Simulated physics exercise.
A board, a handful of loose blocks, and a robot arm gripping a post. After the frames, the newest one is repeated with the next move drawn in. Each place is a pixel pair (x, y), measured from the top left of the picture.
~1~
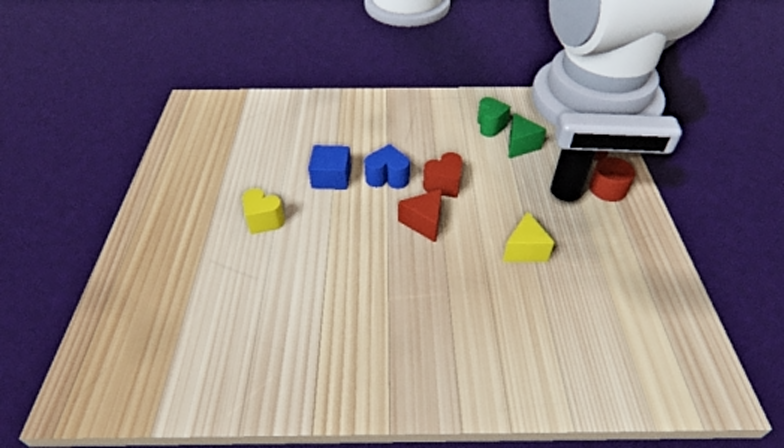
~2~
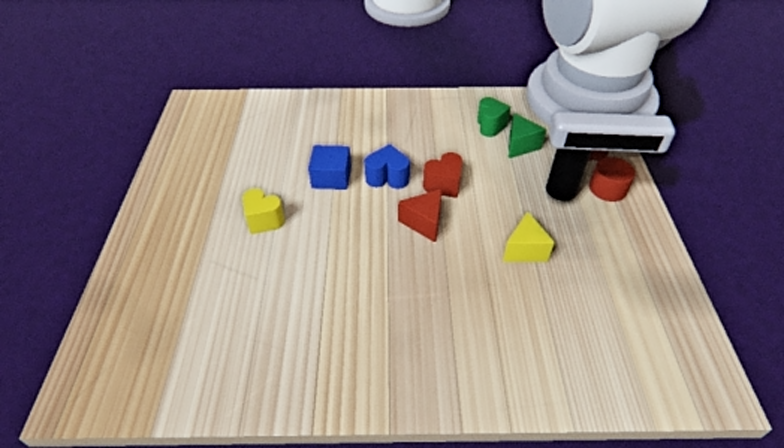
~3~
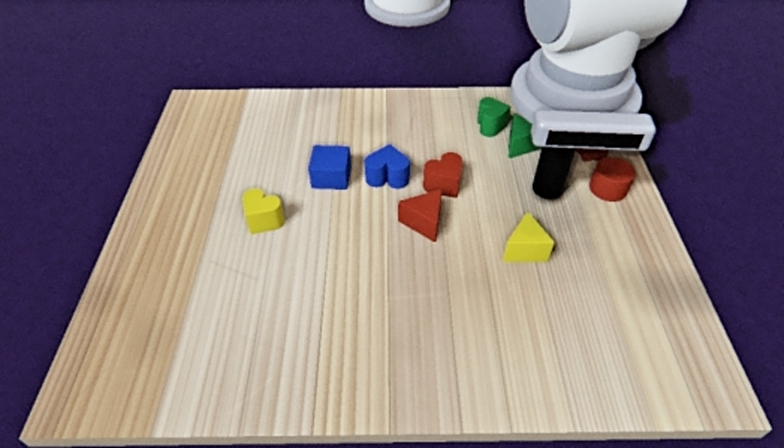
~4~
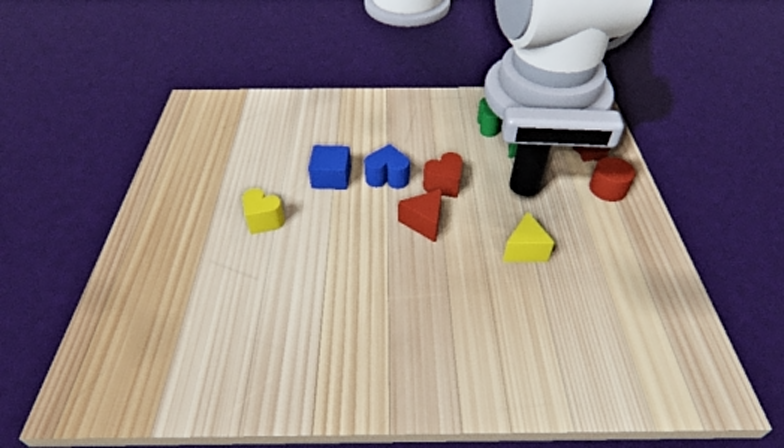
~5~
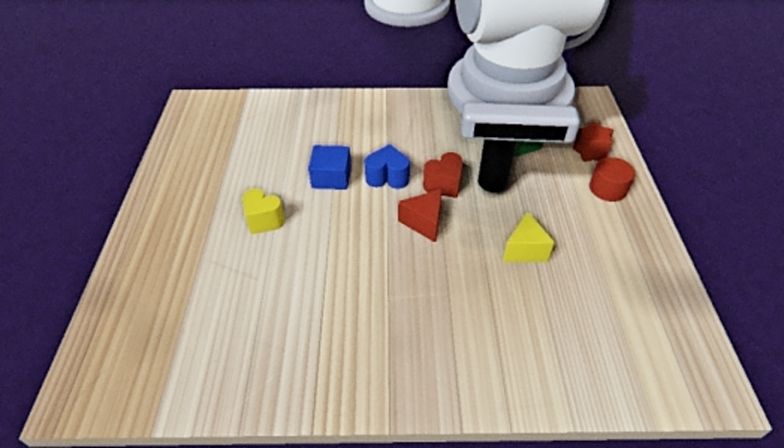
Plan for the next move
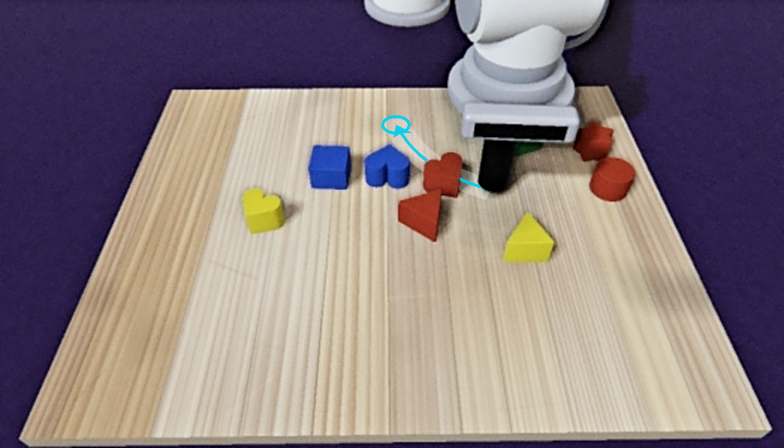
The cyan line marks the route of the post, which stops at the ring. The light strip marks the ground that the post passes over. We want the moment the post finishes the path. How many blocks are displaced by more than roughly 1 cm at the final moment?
Just one will move.
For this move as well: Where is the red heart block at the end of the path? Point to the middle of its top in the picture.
Put as a pixel place, it's (421, 164).
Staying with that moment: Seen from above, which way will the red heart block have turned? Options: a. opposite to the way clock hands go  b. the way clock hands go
a.
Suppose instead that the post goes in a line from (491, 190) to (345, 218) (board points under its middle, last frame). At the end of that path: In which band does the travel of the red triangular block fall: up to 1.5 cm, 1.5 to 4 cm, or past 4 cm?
1.5 to 4 cm.
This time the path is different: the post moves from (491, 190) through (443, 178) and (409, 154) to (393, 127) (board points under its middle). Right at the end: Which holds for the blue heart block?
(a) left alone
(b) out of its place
b
Drawn move, from (491, 190) via (448, 173) and (415, 150), ending at (396, 125).
On the path given first. One third of the way, post (448, 165); red heart block (423, 163), turned 45° anticlockwise.
Two thirds of the way, post (415, 142); red heart block (421, 164), turned 50° anticlockwise.
At the end, post (396, 117); blue heart block still; red heart block (421, 164), turned 50° anticlockwise.
